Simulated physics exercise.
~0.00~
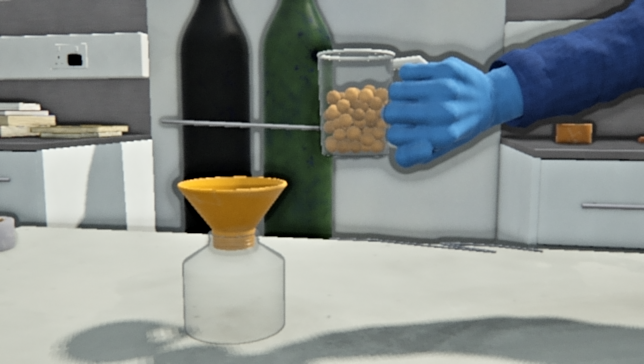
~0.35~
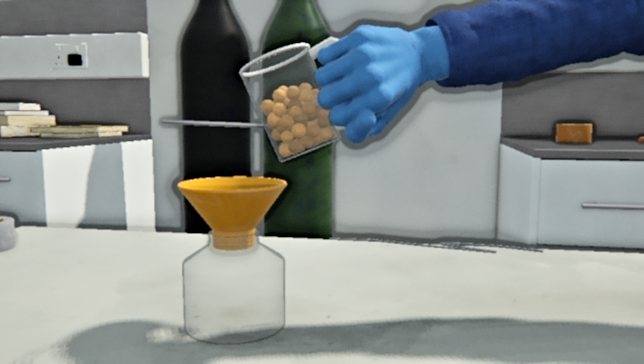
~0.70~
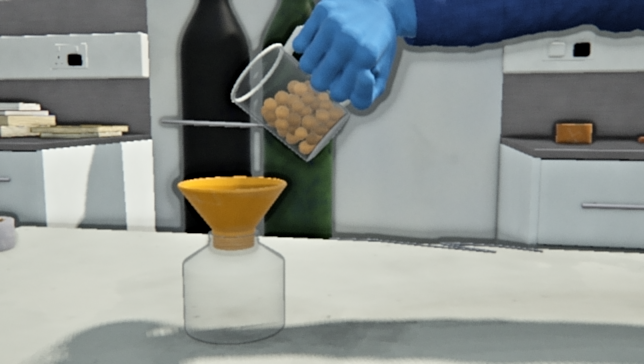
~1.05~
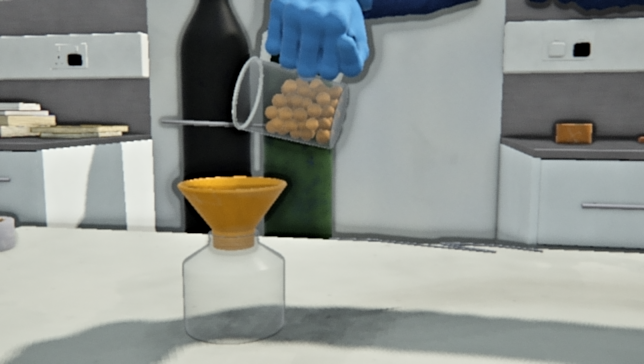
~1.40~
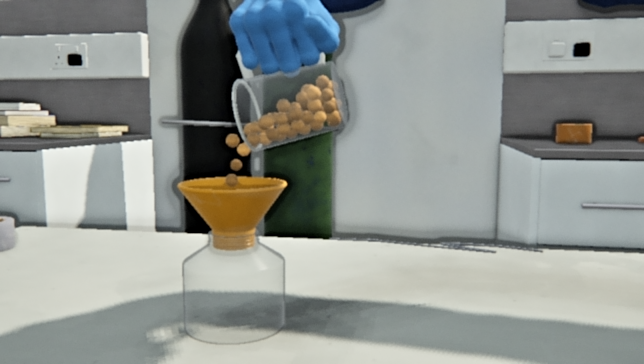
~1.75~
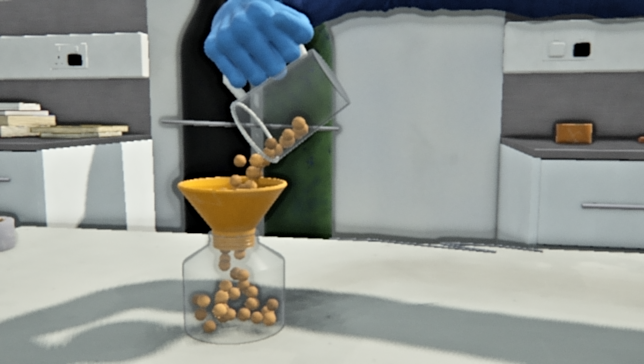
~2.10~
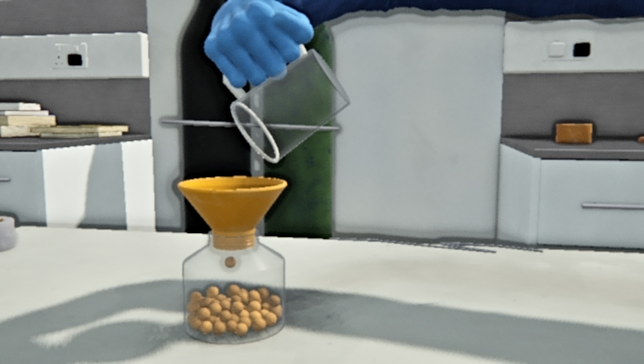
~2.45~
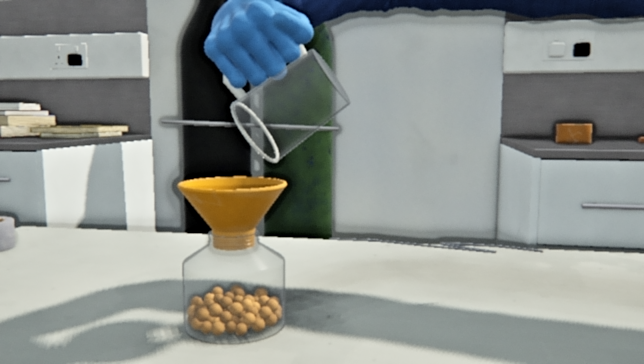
In a laboratory seen from the front by a still camera, a clear jar with a wide orange funnel in its neck stands on a white bench, with dark and green bottles, grey cabinets and books behind. A blue-gloved hand in a dark blue sleeve holds a clear cup of tan beads at the upper right. The hand moves left and tips the cup toward the funnel until it lies on its side. The beads begin to fall, then pour through the funnel as the cup tilts mouth downward. Finally the cup hangs empty, and all the beads rest in the jar.
